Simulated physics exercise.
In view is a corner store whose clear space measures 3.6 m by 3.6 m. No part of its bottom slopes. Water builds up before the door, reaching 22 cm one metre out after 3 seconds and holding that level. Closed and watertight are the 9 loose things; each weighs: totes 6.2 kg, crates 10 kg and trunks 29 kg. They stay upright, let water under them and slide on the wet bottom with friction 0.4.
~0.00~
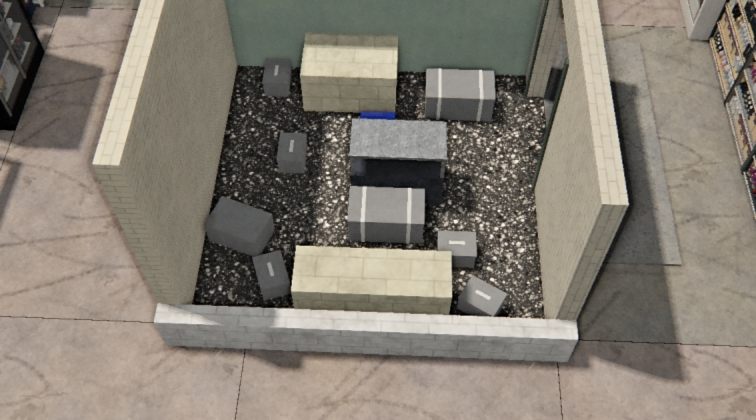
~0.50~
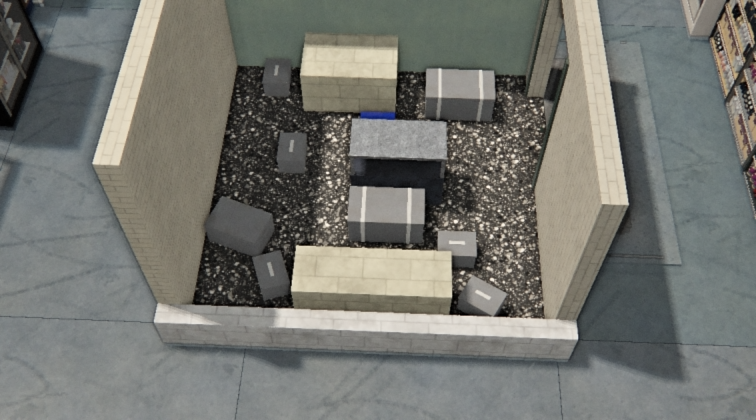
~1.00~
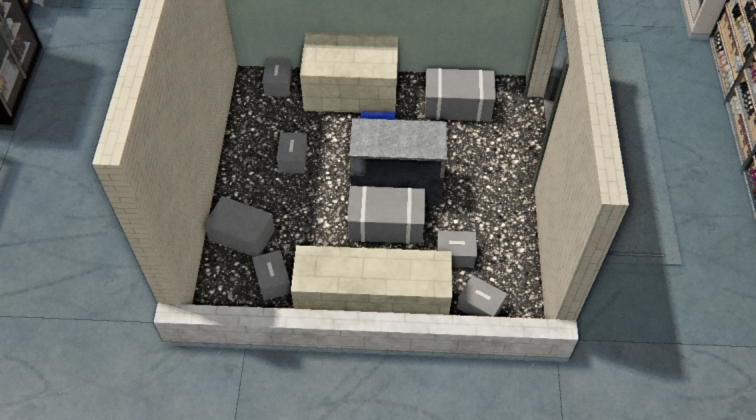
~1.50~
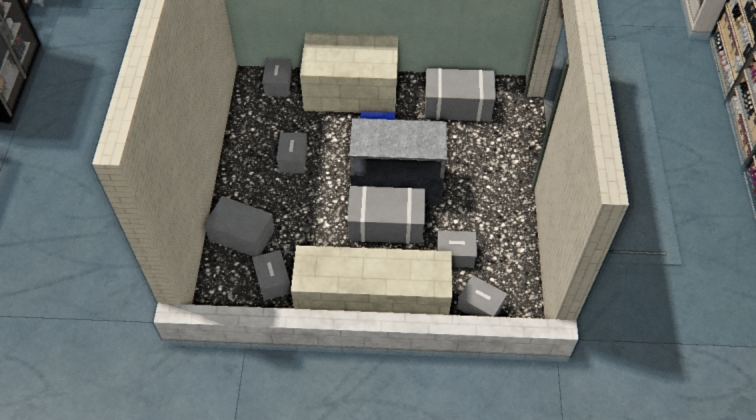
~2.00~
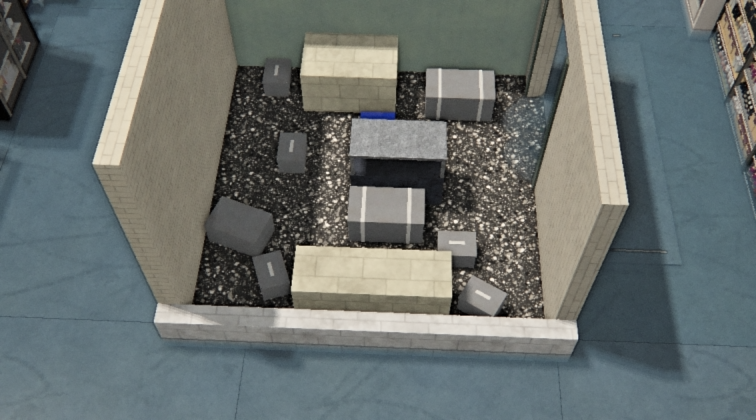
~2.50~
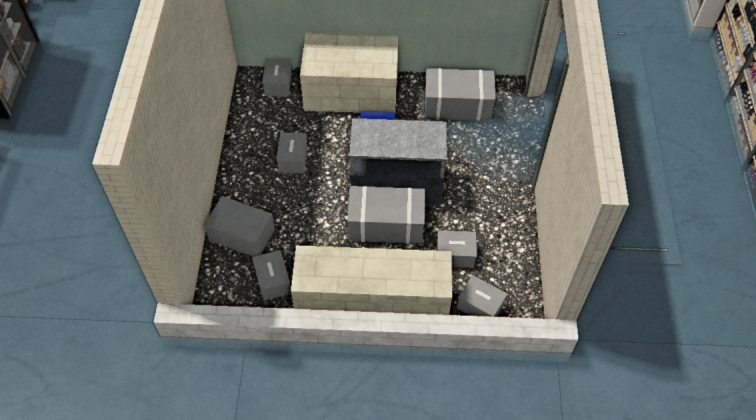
Water spreading across the paving around a small walled room, then seeping in over the gravelly floor at right, boxes staying still.
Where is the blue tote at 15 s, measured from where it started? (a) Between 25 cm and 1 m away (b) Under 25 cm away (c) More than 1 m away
The answer is c.
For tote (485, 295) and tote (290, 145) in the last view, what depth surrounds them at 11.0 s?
16 and 18 cm.
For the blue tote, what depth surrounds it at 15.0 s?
Somewhere close to 20 cm.
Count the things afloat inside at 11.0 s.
Then: 9.
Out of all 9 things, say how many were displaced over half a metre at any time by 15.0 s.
The total is 9.
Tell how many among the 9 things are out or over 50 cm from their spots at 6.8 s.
I get 3.
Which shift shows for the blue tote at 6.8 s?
About 150 cm by then.
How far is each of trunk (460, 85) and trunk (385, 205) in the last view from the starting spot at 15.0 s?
In that order: 300 cm, 100 cm.
After 3.5 s the blue tote is near (362, 122), 0.2 m from its start, aground; 0 afloat.
After 6.8 s the blue tote is near (270, 62), 1.6 m from its start, afloat; 5 afloat.
After 11.0 s the blue tote is near (247, 68), 1.7 m from its start, afloat; 9 afloat.
After 15.0 s the blue tote is near (258, 93), 1.4 m from its start, afloat; 9 afloat.
